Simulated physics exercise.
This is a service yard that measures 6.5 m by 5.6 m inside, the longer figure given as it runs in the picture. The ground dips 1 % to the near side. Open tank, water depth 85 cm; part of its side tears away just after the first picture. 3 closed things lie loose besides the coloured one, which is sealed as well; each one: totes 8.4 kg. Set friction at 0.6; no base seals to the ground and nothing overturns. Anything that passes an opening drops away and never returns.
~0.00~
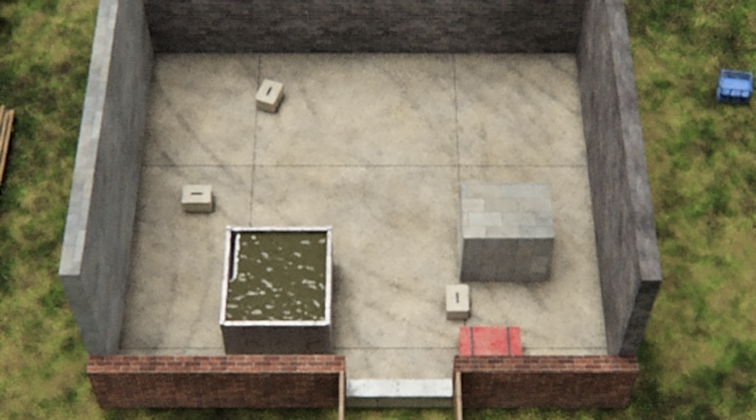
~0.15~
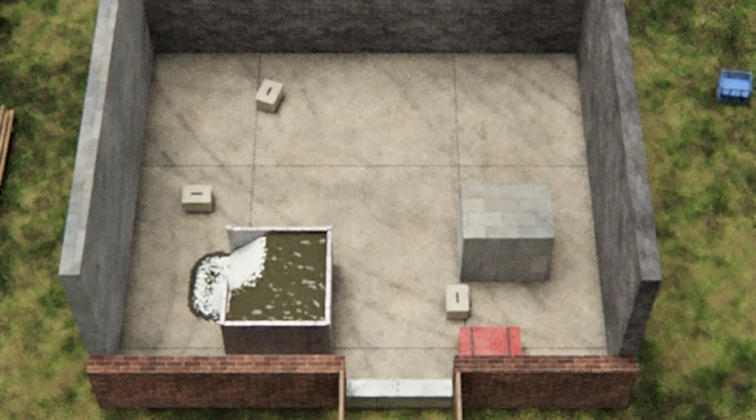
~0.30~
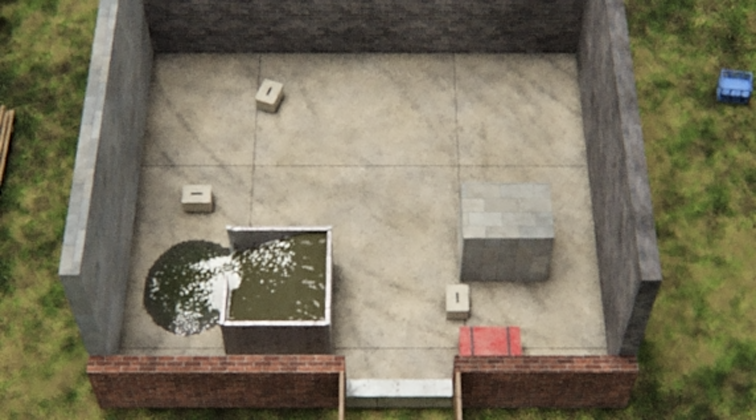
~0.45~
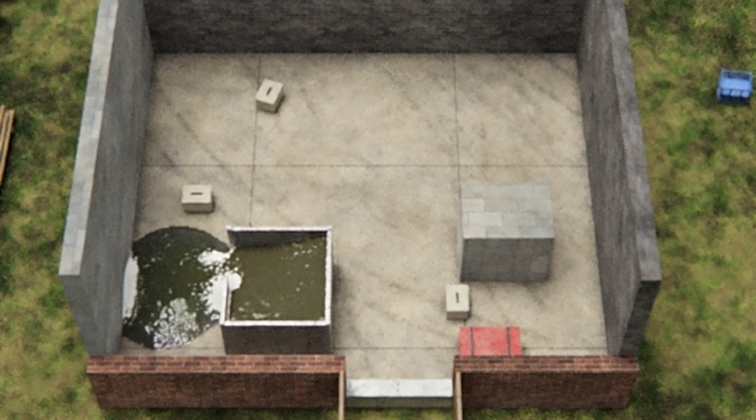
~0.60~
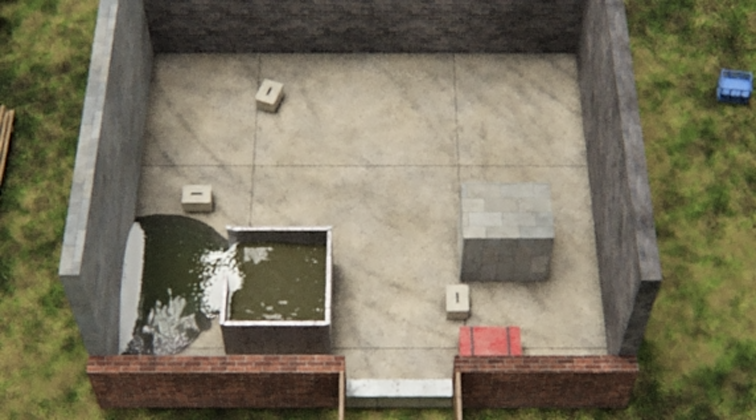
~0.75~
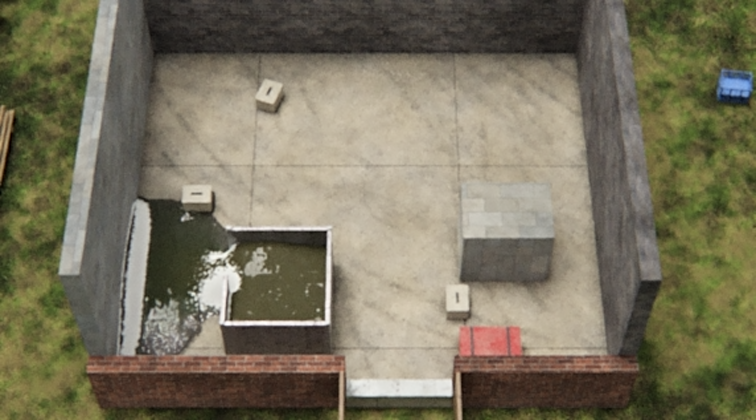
Murky water pouring from the left side of an open tank, spreading across a walled concrete yard to the left wall.
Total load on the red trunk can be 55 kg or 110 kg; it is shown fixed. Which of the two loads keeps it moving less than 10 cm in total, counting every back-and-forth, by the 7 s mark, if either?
The lighter one.
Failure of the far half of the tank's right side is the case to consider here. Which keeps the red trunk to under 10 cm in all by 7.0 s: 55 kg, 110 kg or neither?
Then I'd expect only the heavy mass to do.
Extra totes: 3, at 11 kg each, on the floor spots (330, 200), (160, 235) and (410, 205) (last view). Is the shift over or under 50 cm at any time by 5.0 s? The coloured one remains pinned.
In that order: Short of it, over, less.
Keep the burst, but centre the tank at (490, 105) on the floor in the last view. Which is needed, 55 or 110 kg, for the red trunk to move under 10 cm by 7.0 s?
Well, then the lighter one is plenty.
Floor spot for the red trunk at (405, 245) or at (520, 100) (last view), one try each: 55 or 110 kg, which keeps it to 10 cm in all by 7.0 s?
Well, the little one does for the first, the little one does for the second.
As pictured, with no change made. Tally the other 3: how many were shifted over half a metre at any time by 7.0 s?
Count: 1.
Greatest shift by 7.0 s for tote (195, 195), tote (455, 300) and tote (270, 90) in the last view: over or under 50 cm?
Shift vs threshold, in turn: Stays inside / stays inside / goes outside.
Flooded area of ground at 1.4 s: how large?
Wet: Near 7.5 m2.
After 1.4 s the red trunk would be 0 cm from its start with 55 kg and 0 cm from its start with 110 kg; 0 cm of water round it then.
After 3.1 s the red trunk would be 0 cm from its start with 55 kg and 0 cm from its start with 110 kg; 4 cm of water round it then.
After 4.9 s the red trunk would be 0 cm from its start with 55 kg and 0 cm from its start with 110 kg; 5 cm of water round it then.
After 7.0 s the red trunk would be 0 cm from its start with 55 kg and 0 cm from its start with 110 kg; 3 cm of water round it then.
